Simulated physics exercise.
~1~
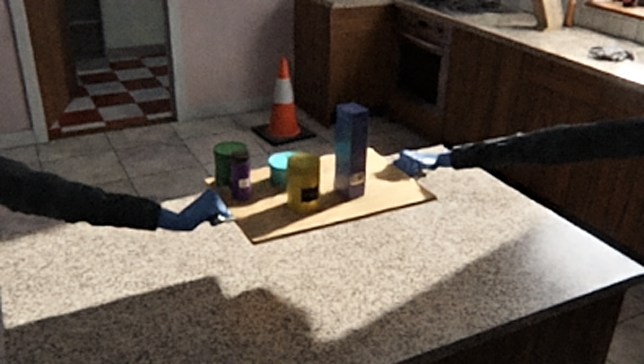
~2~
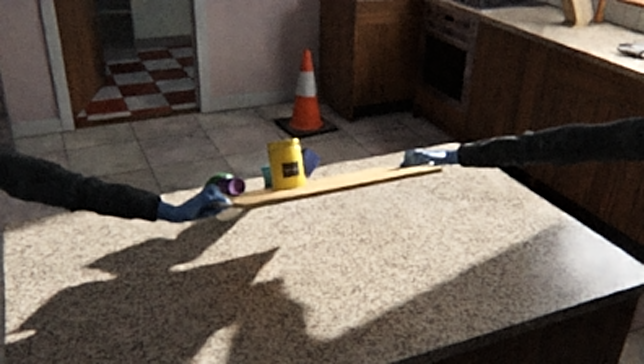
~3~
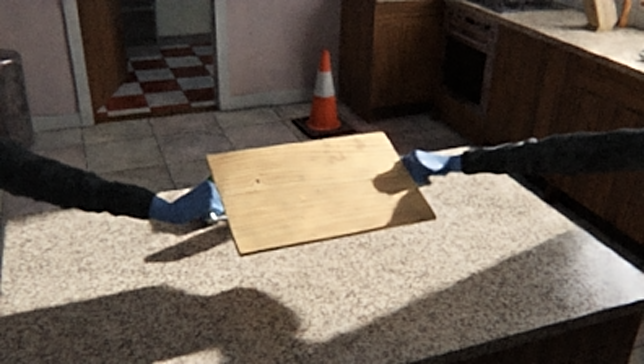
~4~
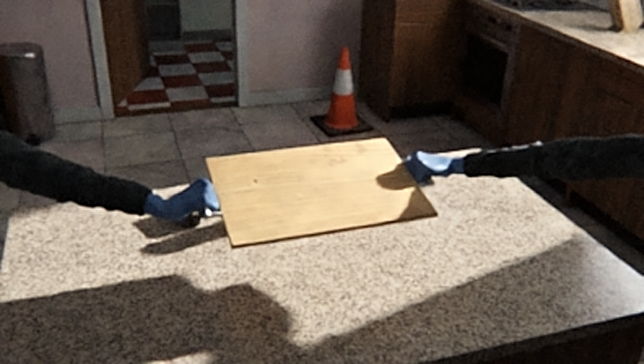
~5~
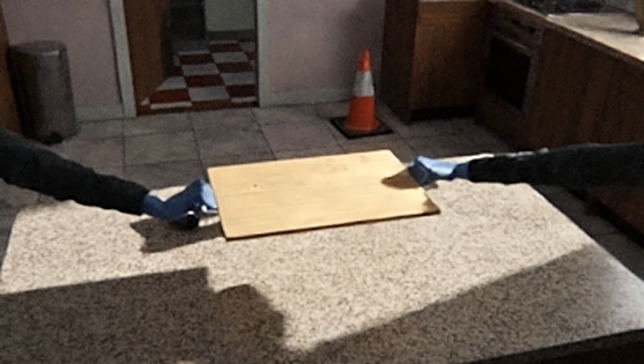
Two gloved hands tipping a wooden board of colourful containers away over a stone worktop, then holding it nearly level, empty.
